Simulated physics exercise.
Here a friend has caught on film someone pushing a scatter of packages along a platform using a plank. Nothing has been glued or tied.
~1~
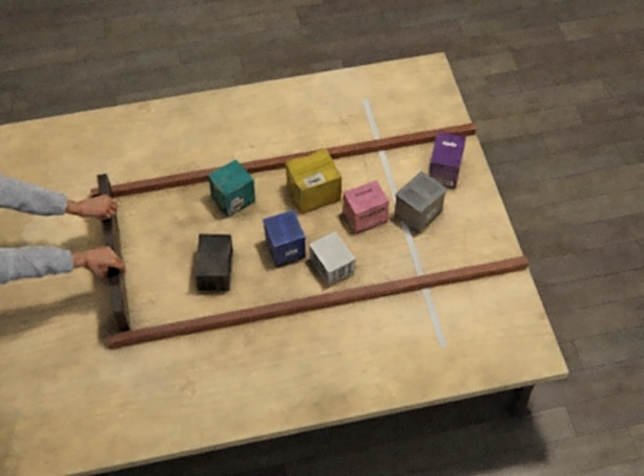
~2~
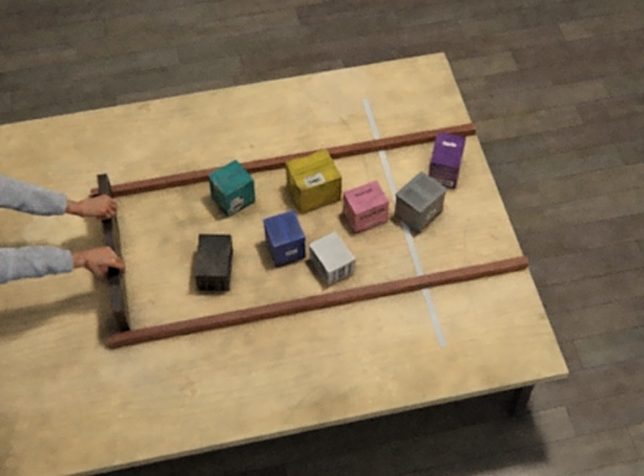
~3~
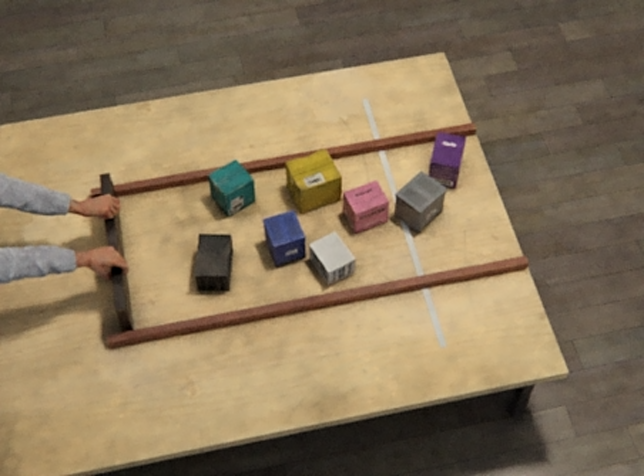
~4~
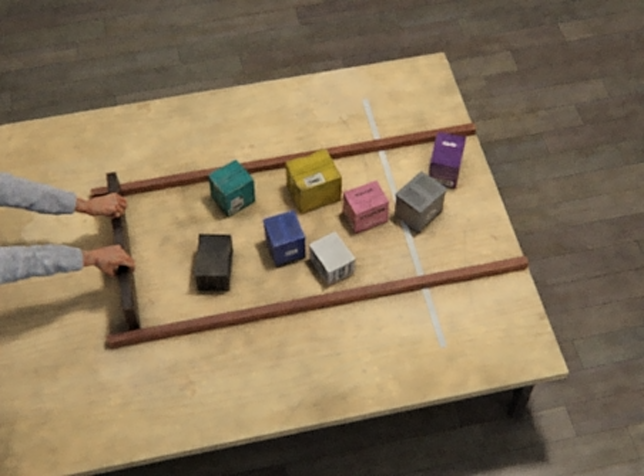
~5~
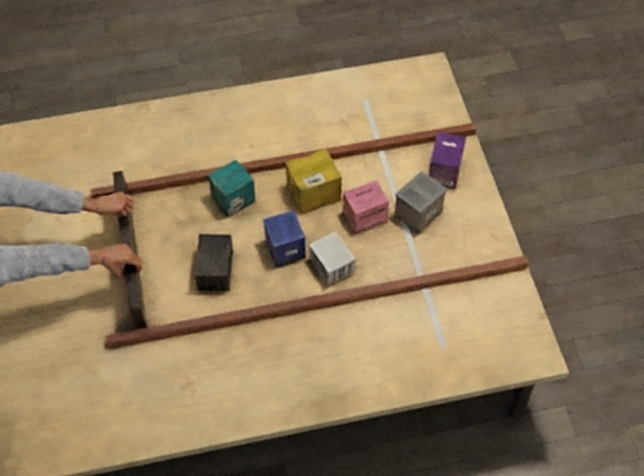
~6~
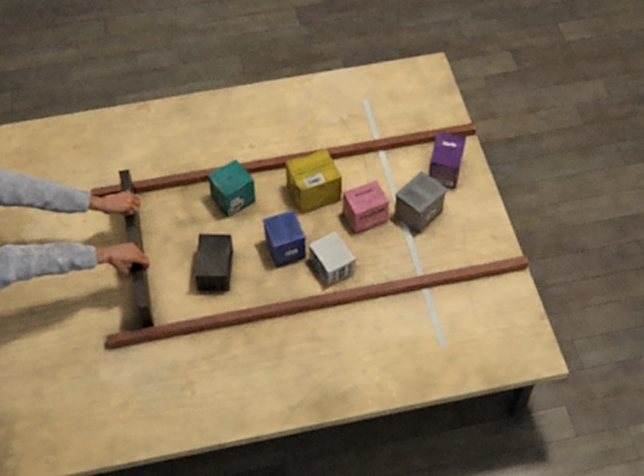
A pale wooden tabletop above a dark plank floor is seen from high overhead at a slight angle. Between two reddish-brown rails lie scattered boxes, black, teal, blue, white, yellow and pink, with grey and purple at the right beyond or near a pale tape line. Two grey-sleeved arms at left slide a dark plank slowly a short way rightward, touching no box, while the boxes and camera stay still.
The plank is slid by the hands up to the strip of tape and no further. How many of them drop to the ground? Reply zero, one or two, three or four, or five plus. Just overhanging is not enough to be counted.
One or two.
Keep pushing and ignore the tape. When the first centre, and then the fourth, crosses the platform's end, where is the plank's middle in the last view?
At (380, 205) for the first, at (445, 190) for the fourth.
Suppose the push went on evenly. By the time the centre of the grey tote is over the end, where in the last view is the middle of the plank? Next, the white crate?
Near (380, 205), then near (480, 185).
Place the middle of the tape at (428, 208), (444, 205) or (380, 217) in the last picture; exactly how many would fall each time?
Tallies in the order asked: 3, 3, 0.
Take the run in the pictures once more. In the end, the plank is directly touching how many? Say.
In contact: 3.
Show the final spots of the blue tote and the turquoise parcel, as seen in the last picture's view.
Around (451, 207) and around (406, 163).
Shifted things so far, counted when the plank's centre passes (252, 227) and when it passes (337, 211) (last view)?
At the first point the count is 4, at the second it's 7.
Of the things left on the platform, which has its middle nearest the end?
The purple box finishes nearest.
A little later, none off yet; purple box at rest near (447, 160); grey tote at rest near (420, 203); pink box at rest near (366, 207).
When it is over, the number that fall off is one or two; down, grey tote.
